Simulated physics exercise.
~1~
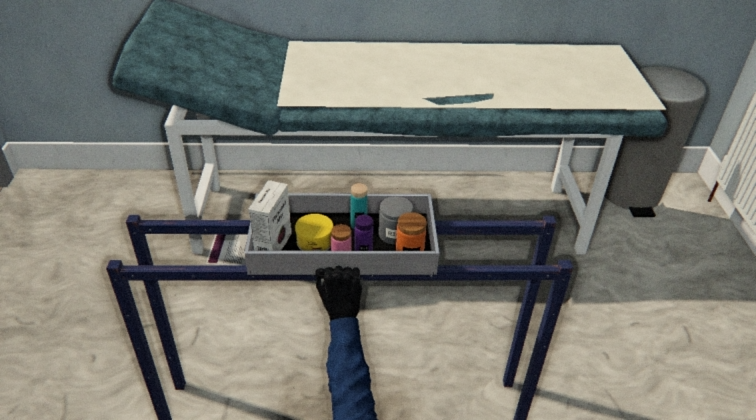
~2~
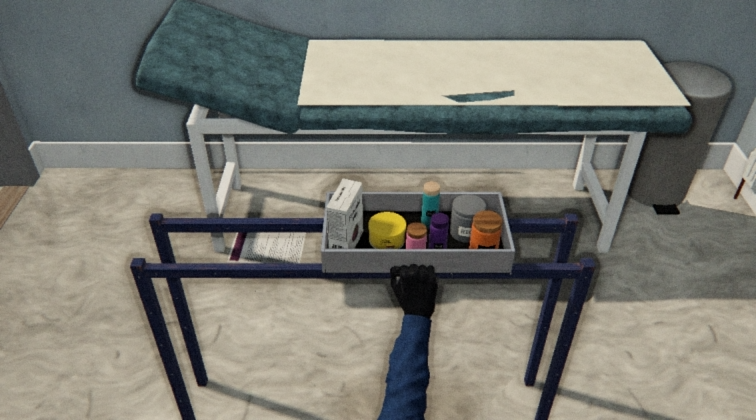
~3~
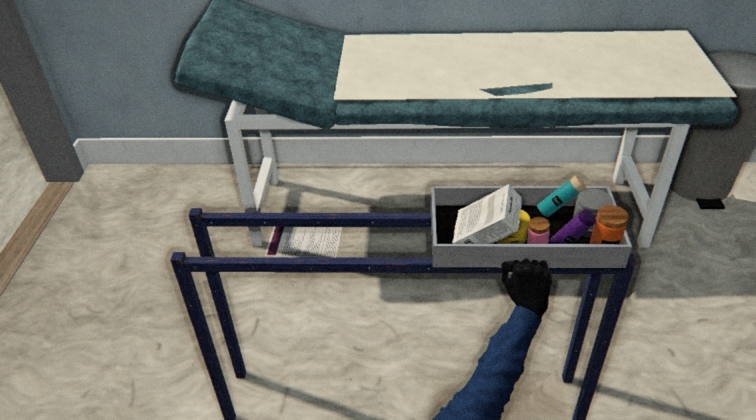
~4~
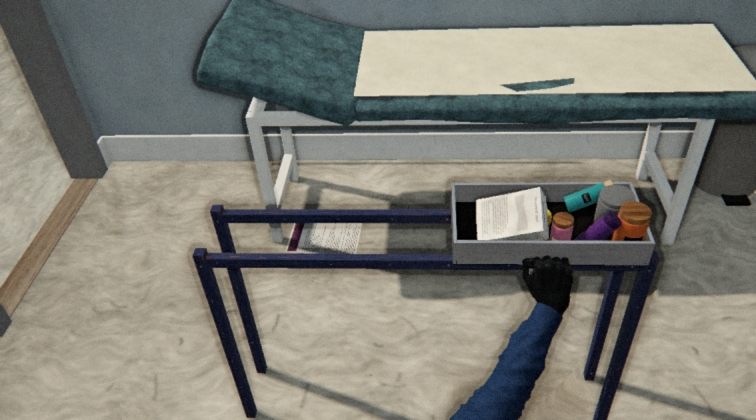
A grey tray of small containers slides right along a dark blue frame, a black-gloved hand at its front edge, until the white packet and turquoise shaker tip over and the purple shaker leans, while the orange jar and pink shaker stay upright.
